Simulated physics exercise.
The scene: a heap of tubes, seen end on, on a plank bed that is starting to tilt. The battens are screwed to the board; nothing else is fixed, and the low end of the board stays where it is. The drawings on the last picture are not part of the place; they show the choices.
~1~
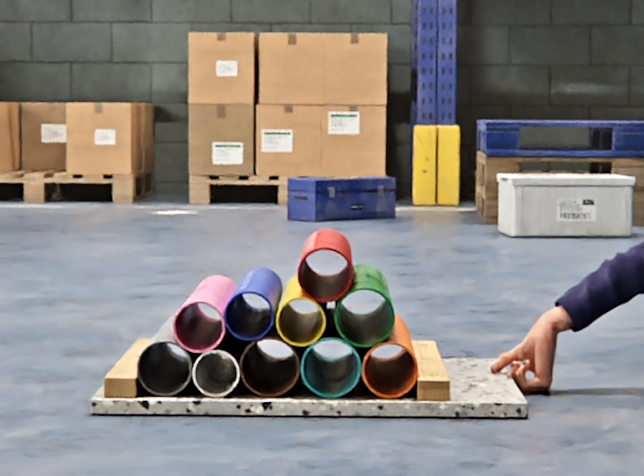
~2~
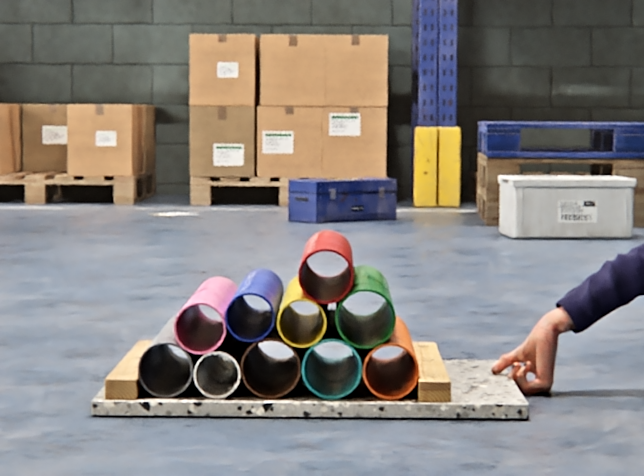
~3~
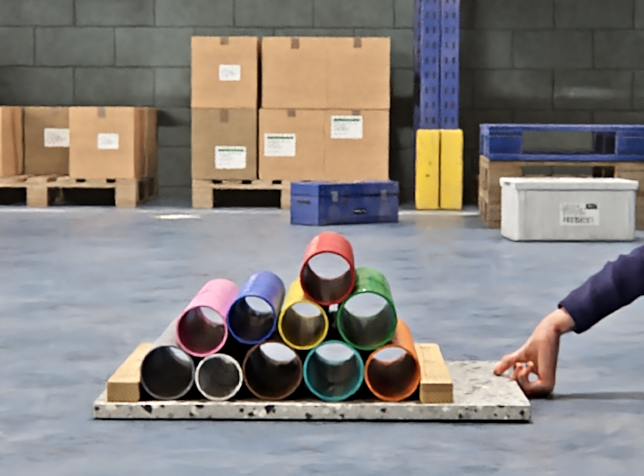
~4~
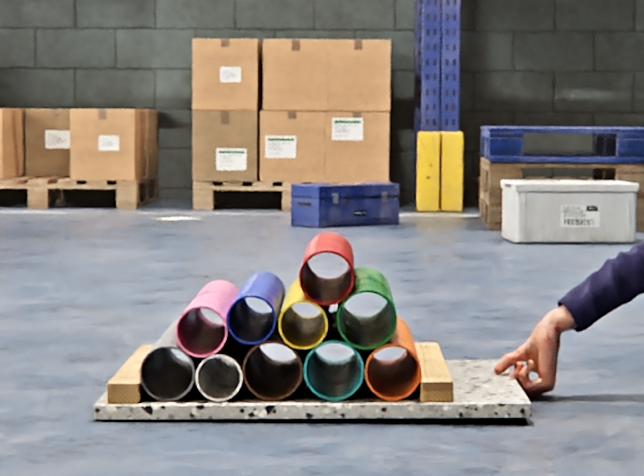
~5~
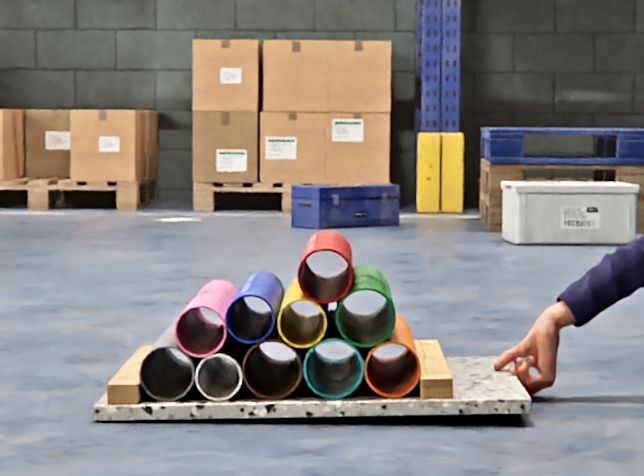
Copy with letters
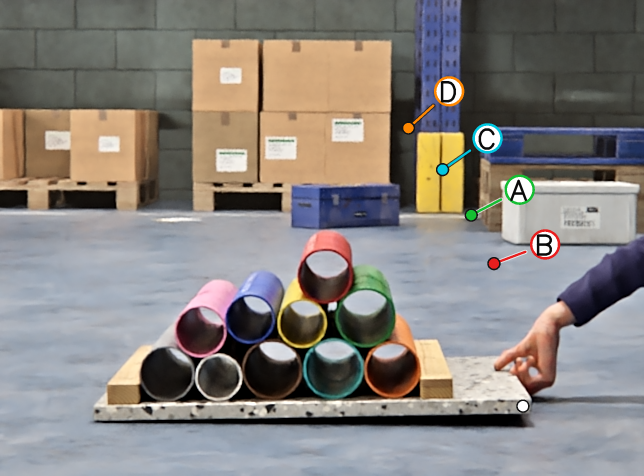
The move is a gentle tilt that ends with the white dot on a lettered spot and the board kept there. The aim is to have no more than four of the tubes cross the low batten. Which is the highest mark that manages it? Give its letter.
Mark A is as high as it can go.
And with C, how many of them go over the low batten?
With C, five.
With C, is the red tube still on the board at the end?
No.
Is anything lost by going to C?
Yes, at C.
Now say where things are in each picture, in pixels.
Brown tube (270, 367); turquoise tube (331, 367); orange tube (390, 370), in the first picture.
Orange tube (391, 371); pink tube (200, 328), in the second picture.
Board (314, 378); orange tube (393, 373); red tube (327, 278), in the third picture.
Board (315, 378); grey tube (168, 373); white tube (219, 378), in the fourth picture.
Board (315, 377); grey tube (167, 373); white tube (219, 377), in the fifth picture.
On the marked copy, A at (471, 215); B at (494, 263); C at (443, 169); D at (409, 128); the white dot at (523, 406).
With A. Early on, board at 17°.
Further on, board at 28°.
At the end, board at 28°, three over the low batten (pink, red, blue).
As for the rest, B none over the low batten; C five over the low batten; D five over the low batten.
